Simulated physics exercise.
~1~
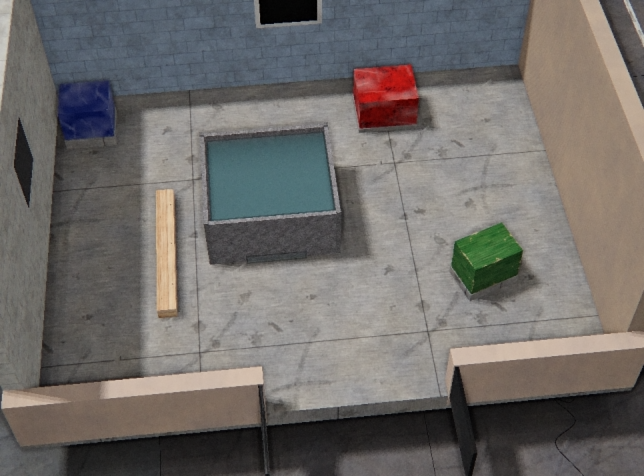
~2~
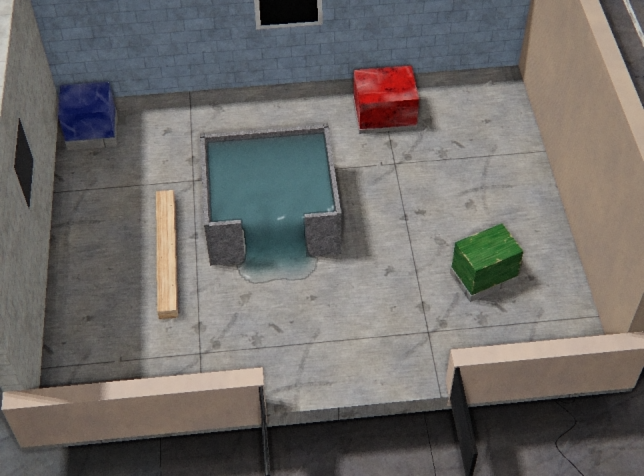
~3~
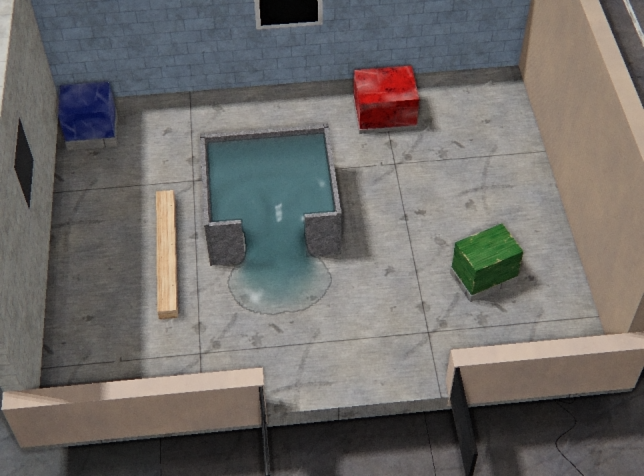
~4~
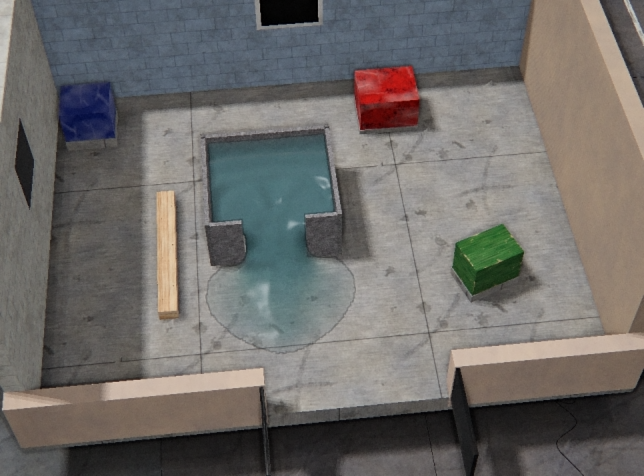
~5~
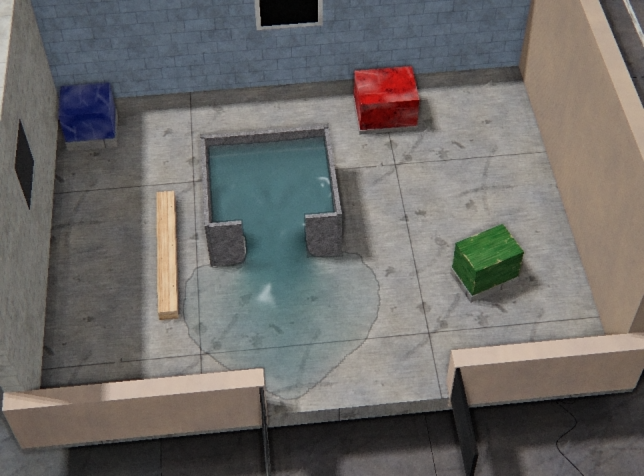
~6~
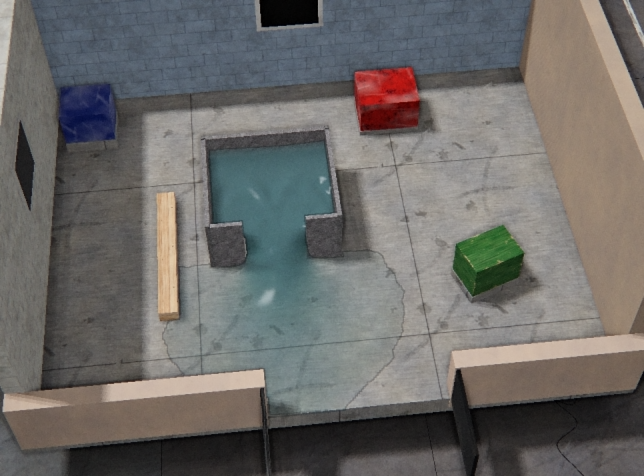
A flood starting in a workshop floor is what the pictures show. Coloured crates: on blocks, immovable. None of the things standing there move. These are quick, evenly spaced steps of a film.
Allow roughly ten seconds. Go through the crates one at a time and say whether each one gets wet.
Result: The blue crate remains clear of the water all along, the green crate remains clear of the water all along, the red crate remains clear of the water all along.
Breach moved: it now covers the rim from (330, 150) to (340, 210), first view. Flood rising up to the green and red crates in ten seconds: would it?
Taking them in turn, the green one is swamped, and the red one is swamped.
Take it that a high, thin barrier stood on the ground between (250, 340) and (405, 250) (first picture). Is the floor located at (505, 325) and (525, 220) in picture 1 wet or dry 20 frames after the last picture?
In order, I'd call them bare and bare.
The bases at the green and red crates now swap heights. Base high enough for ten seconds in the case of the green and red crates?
I'd say the green crate is unharmed and the red crate is unharmed.
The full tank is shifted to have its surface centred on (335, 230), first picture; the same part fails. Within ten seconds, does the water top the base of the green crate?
I reckon the green crate is unharmed.
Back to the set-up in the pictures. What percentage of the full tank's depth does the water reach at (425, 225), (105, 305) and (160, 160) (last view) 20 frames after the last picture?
Depths of roughly 0, 6 and 0 per cent.
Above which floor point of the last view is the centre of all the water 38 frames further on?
I'd place it roughly at (227, 258).
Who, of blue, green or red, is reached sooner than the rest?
That's the crate marked green.
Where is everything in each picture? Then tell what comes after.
In the first frame, the tank at (268, 176) is whole and still.
In the second frame, the front is at (311, 267), out from the gap at (275, 242).
In the third frame, water pours out at (275, 245) and has run to (306, 303).
In the fourth frame, water pours out at (275, 245) and has run to (293, 347).
In the fifth frame, the front is at a hidden place, out from the gap at (275, 246).
In the sixth frame, water pours out at (276, 247) and has run to a hidden place.
A moment on, water covers 25 % of the floor; the blue crate not reached, the green crate water round its plinth, the red crate not reached.
Next, water covers 25 % of the floor; the blue crate not reached, the green crate water round its plinth, the red crate not reached.
Then, water covers 40 % of the floor; the blue crate not reached, the green crate water round its plinth, the red crate not reached.
Later, water covers 55 % of the floor; the blue crate water round its plinth, the green crate water round its plinth, the red crate not reached.
In the end, water covers 65 % of the floor; the blue crate stayed above the water, the green crate stayed above the water, the red crate stayed above the water.
